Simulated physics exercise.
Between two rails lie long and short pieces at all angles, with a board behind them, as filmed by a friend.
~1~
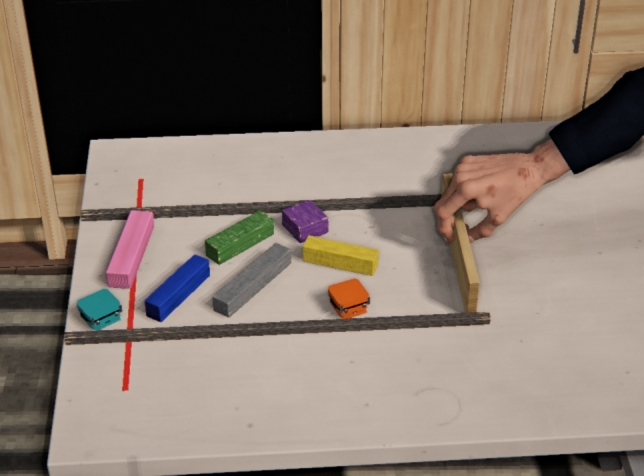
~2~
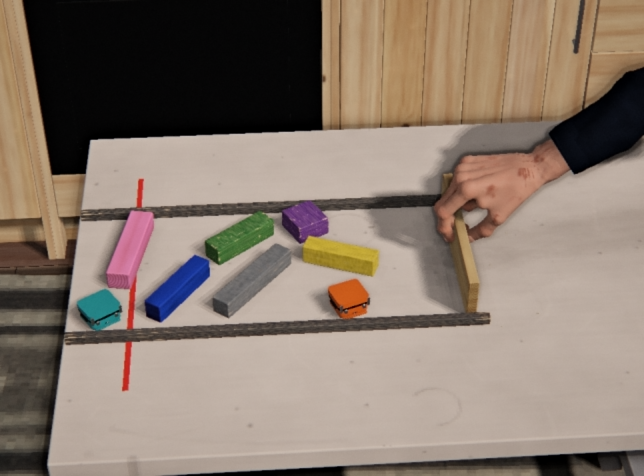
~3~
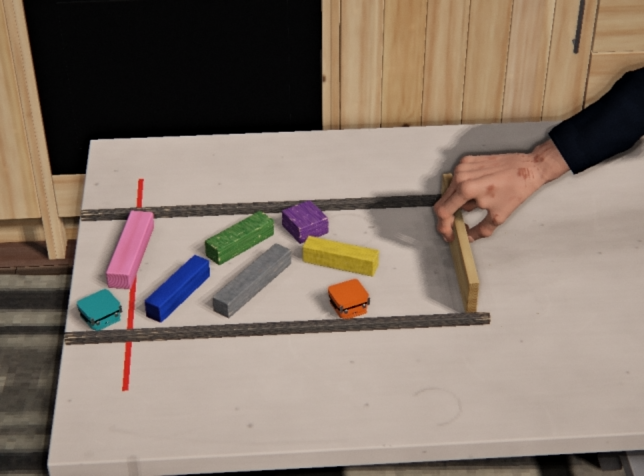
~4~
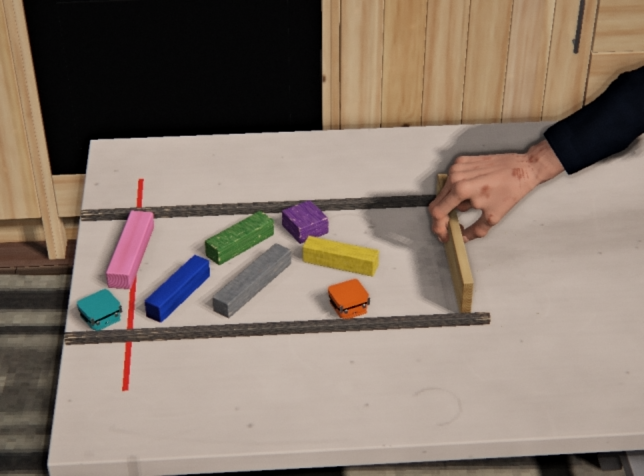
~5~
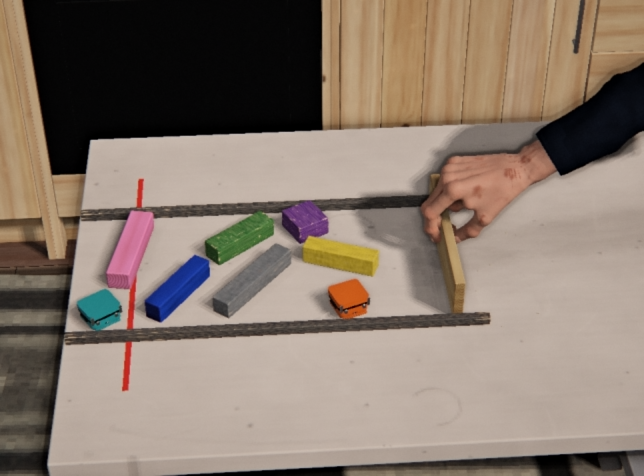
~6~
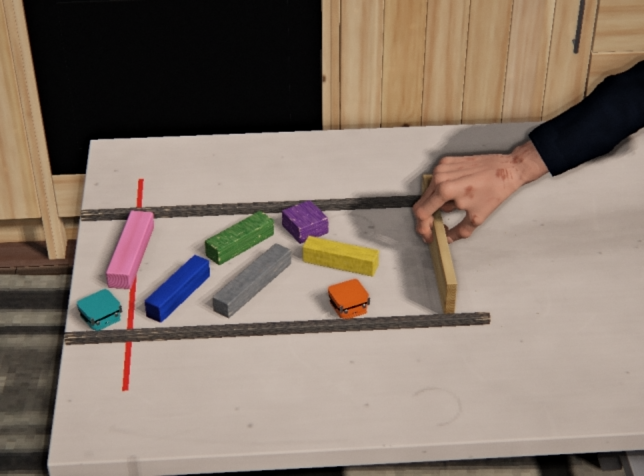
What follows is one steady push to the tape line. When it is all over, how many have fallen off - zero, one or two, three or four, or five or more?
By then three or four have fallen off.
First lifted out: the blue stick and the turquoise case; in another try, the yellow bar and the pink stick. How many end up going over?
2, then 1.
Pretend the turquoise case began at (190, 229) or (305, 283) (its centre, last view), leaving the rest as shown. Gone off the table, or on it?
So in the first try it ends up below, and in the second it is not lost.
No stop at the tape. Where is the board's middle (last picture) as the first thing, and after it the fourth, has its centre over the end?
At the first moment about (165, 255), at the next about (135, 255).
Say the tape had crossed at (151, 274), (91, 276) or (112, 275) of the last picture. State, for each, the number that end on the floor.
Taken one after another, the numbers are 2, 6 and 5.
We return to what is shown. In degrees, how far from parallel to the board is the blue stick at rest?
It is near 0° out of line.
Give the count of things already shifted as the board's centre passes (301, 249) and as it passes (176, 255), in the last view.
First 5, then 8.
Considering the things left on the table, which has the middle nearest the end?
Blue stick.
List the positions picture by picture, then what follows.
In the first frame, turquoise case (100, 311); pink stick (131, 249); blue stick (178, 288); board (459, 242); tape (134, 274).
In the second frame, pink stick (131, 249); green bar (240, 238).
In the third frame, blue stick (178, 288); yellow bar (341, 256).
In the fourth frame, turquoise case (100, 311); board (453, 242).
In the fifth frame, pink stick (131, 249); purple block (305, 222).
In the sixth frame, turquoise case (100, 311); pink stick (131, 249); blue stick (178, 288); board (438, 243); tape (134, 274).
Soon after, none off yet; turquoise case at rest near (100, 311); pink stick at rest near (131, 249); blue stick at rest near (178, 288).
In the end, the number that fall off is three or four; gone, green bar, pink stick and turquoise case.
